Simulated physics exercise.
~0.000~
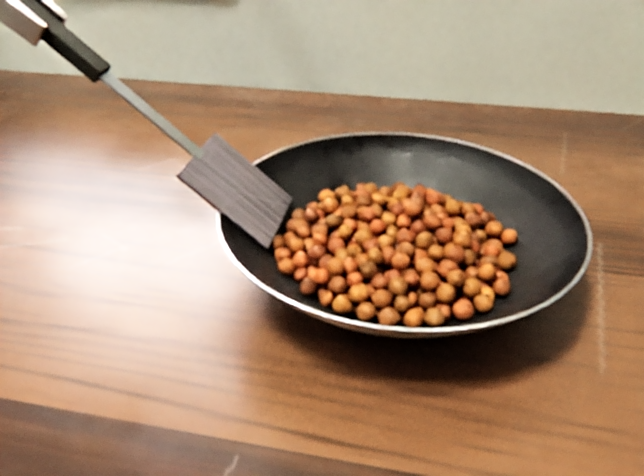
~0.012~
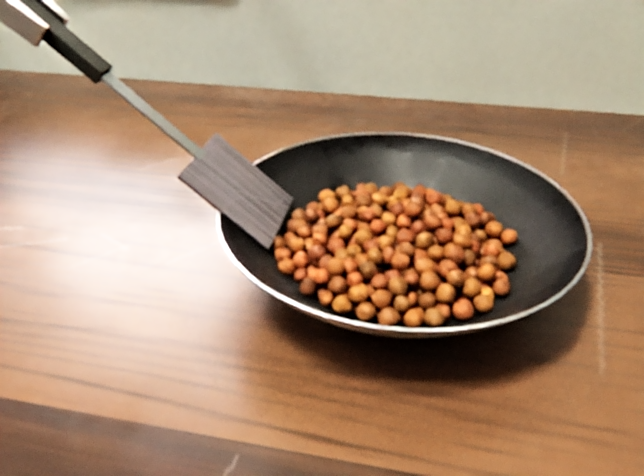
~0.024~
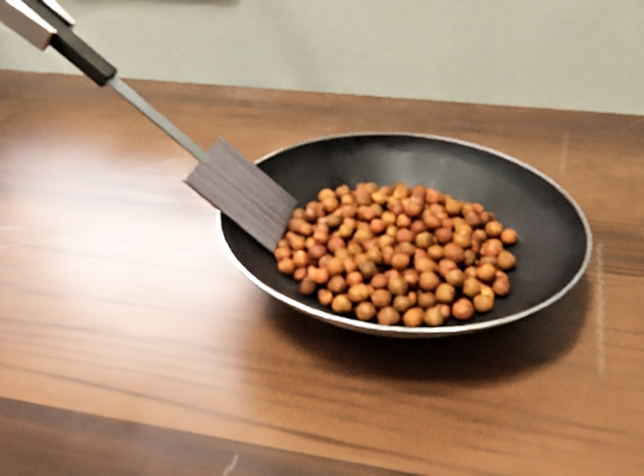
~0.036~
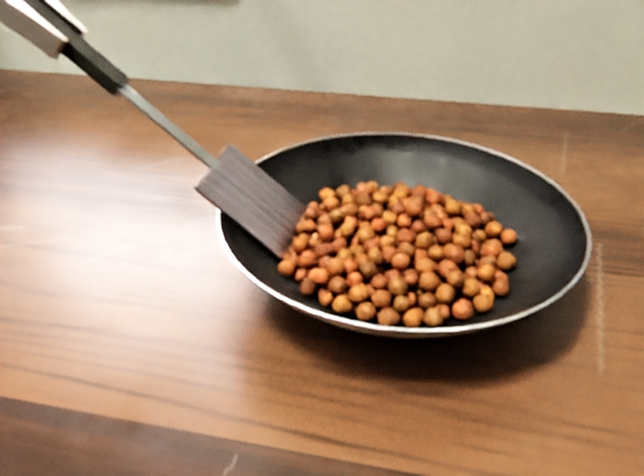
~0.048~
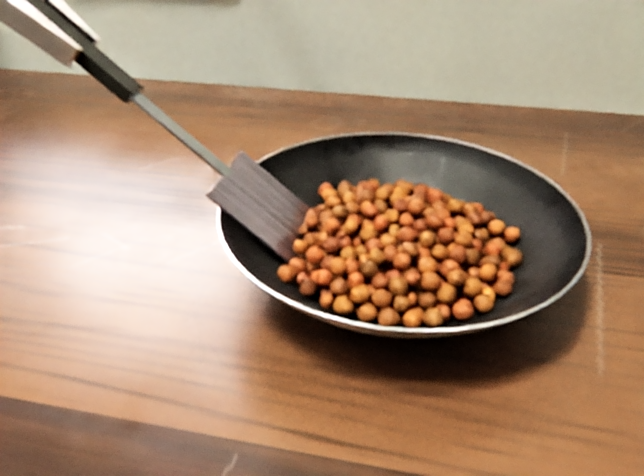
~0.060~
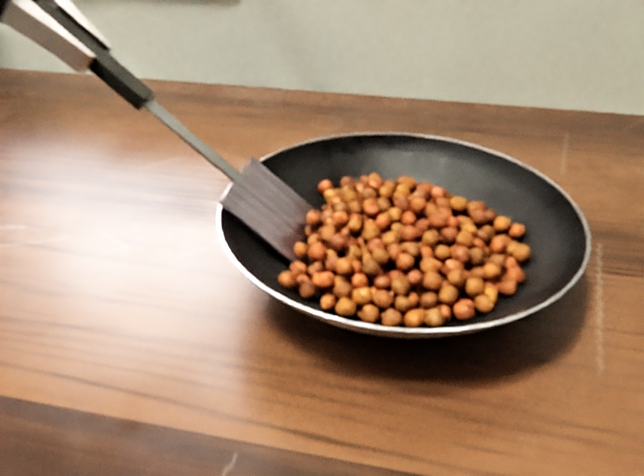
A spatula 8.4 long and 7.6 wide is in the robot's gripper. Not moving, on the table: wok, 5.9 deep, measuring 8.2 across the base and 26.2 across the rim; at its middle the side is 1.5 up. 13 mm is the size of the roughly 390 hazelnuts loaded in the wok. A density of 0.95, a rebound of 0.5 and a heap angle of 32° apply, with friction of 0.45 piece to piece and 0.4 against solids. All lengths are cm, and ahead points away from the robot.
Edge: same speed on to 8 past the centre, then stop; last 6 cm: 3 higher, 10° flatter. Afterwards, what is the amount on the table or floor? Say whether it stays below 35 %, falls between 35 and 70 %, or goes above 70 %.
It stays below 35 %.
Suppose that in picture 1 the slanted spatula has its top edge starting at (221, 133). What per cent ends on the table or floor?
About 30%.
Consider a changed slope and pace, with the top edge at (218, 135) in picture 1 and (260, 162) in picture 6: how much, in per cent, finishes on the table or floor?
It comes to something like 30 %, give or take.
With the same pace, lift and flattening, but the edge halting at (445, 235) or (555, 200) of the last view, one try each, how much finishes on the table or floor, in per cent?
First try about 0 percent, second about 40 percent.
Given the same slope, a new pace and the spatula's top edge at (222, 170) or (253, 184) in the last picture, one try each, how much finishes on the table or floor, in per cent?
Try one roughly 10 per cent; try two roughly 40 per cent.
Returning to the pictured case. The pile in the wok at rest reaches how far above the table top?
Some 6.0 cm above the table.
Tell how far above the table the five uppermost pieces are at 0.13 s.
Roughly 5 cm.
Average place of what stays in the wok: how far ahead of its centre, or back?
I'd say close to 3.5 cm toward the front.
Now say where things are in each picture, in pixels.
Spatula top edge at (197, 153), sloping 41°; upper third of the load around (398, 234), from x 280 to 510, top at y 190; 386 in the wok, in the first picture.
Spatula top edge at (198, 153), sloping 41°; upper third of the load around (398, 234), from x 280 to 510, top at y 190, in the second picture.
Spatula top edge at (203, 157), sloping 41°; upper third of the load around (398, 233), from x 285 to 510, top at y 190, in the third picture.
Spatula top edge at (213, 164), sloping 41°; upper third of the load around (392, 232), from x 285 to 510, top at y 190, in the fourth picture.
Spatula top edge at (225, 171), sloping 41°; upper third of the load around (396, 228), from x 285 to 515, top at y 185, in the fifth picture.
Spatula top edge at (236, 177), sloping 41°; upper third of the load around (397, 226), from x 290 to 520, top at y 180; 386 in the wok, in the sixth picture.
After 0.13 s, sloping 41°, highest piece 7 above the table; 386 in the wok.
After 0.20 s, sloping 38°, highest piece 7 above the table; 386 in the wok.
After 0.43 s, sloping 31°, highest piece 7 above the table; 288 in the wok, 68 on the table or floor, 30 on the blade or in flight.
After 1.48 s, sloping 31°, highest piece 6 above the table; 288 in the wok, 98 on the table or floor.
At rest, 288 in the wok, 98 on the table or floor. That is 25 % on the table or floor.
